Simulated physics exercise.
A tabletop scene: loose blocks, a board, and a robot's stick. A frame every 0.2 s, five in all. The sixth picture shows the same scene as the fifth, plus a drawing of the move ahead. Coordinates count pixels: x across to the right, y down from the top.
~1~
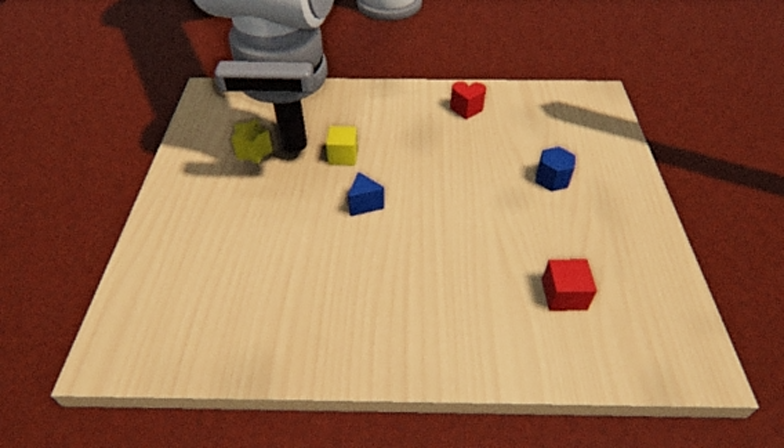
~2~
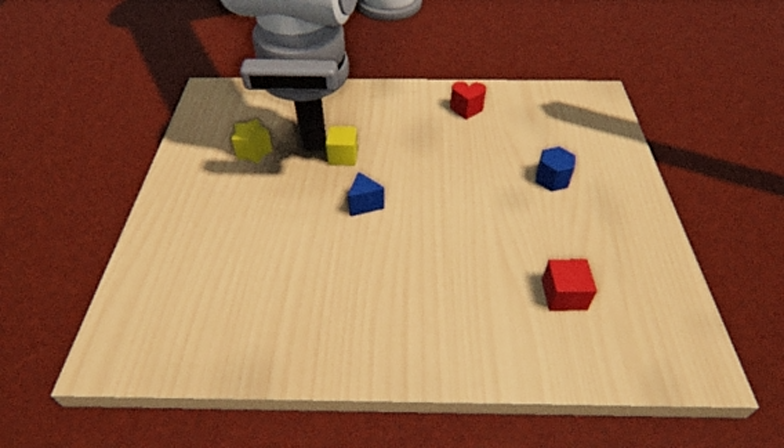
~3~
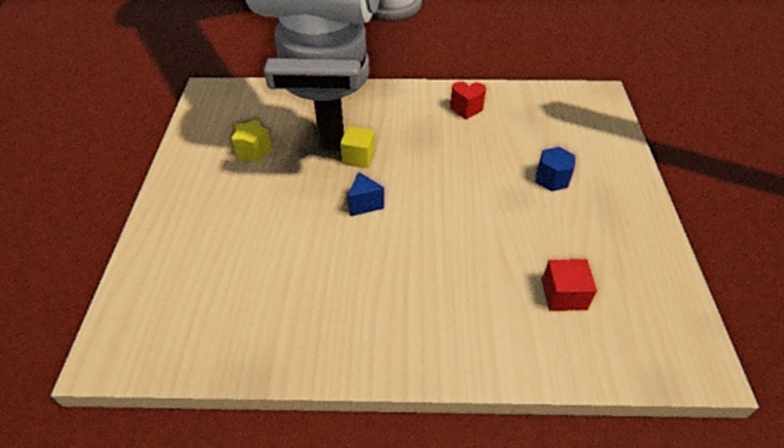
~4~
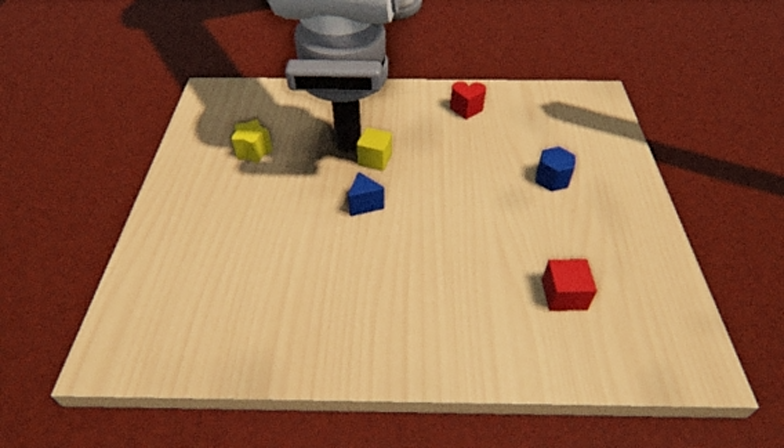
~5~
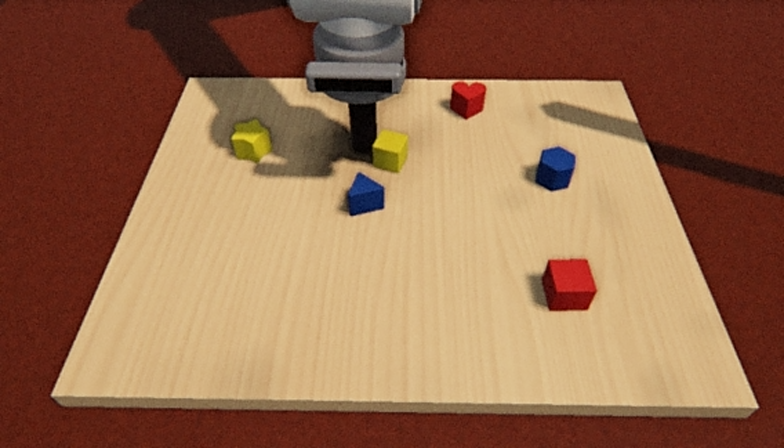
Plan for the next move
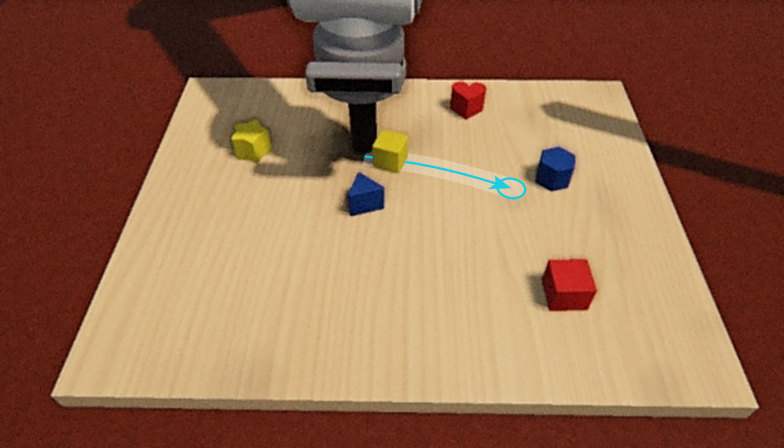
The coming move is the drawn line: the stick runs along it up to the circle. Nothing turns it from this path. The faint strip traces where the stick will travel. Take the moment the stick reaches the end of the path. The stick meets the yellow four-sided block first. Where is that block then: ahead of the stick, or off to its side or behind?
Final position: Ahead.
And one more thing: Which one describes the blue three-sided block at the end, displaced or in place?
It keeps its position.
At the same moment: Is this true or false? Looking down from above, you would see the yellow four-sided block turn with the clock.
The statement is false.
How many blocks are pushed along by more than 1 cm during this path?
Expect two.
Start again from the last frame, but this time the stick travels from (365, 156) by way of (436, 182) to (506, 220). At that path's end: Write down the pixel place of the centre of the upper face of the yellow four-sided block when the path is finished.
If I read the scene right, the answer is (479, 156).
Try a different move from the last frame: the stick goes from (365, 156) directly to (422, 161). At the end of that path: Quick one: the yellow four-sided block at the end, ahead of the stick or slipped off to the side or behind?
I expect it to be in front.
Drawn move, from (365, 156) via (438, 168), ending at (511, 188).
The first path, step by step. One third of the way, stick at (414, 152); yellow four-sided block at (442, 148).
Two thirds of the way, stick at (465, 163); yellow four-sided block at (495, 157).
At the end, stick at (514, 177); blue three-sided block still; yellow four-sided block at (546, 168), turned 25° anticlockwise; blue six-sided block at (574, 157), turned 20° anticlockwise.
